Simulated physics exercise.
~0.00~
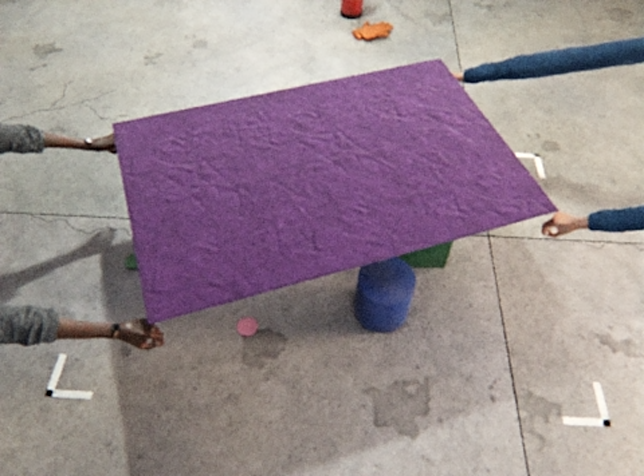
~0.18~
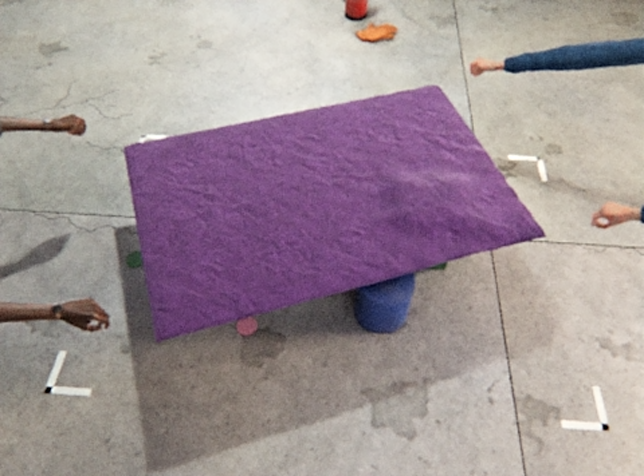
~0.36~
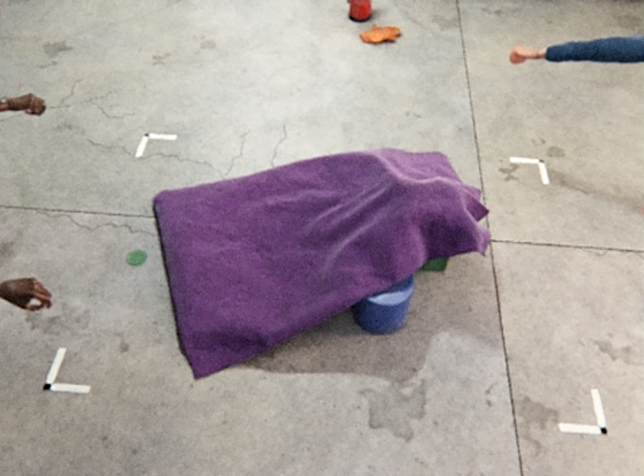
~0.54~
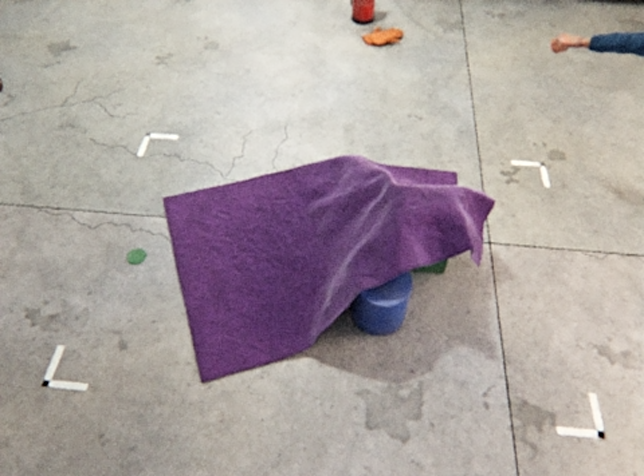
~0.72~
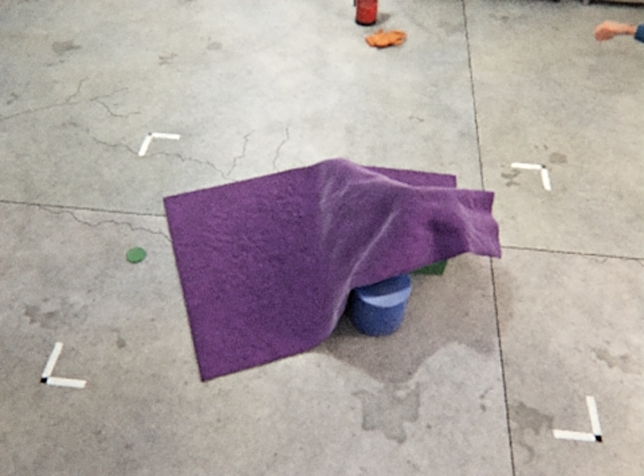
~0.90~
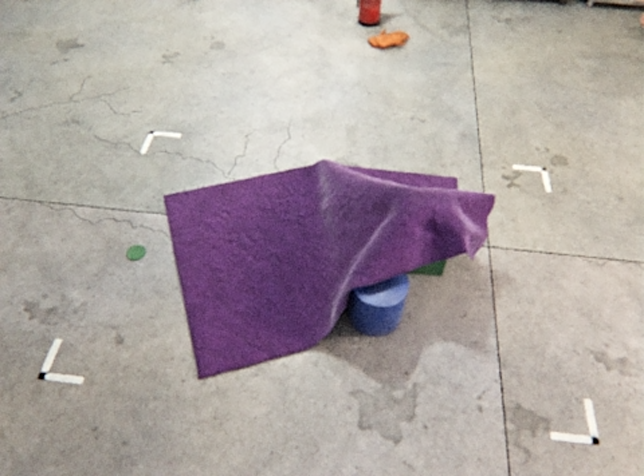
Purple sheet released by four hands dropping onto objects on a concrete floor, draping unevenly and leaving a blue tub partly exposed.
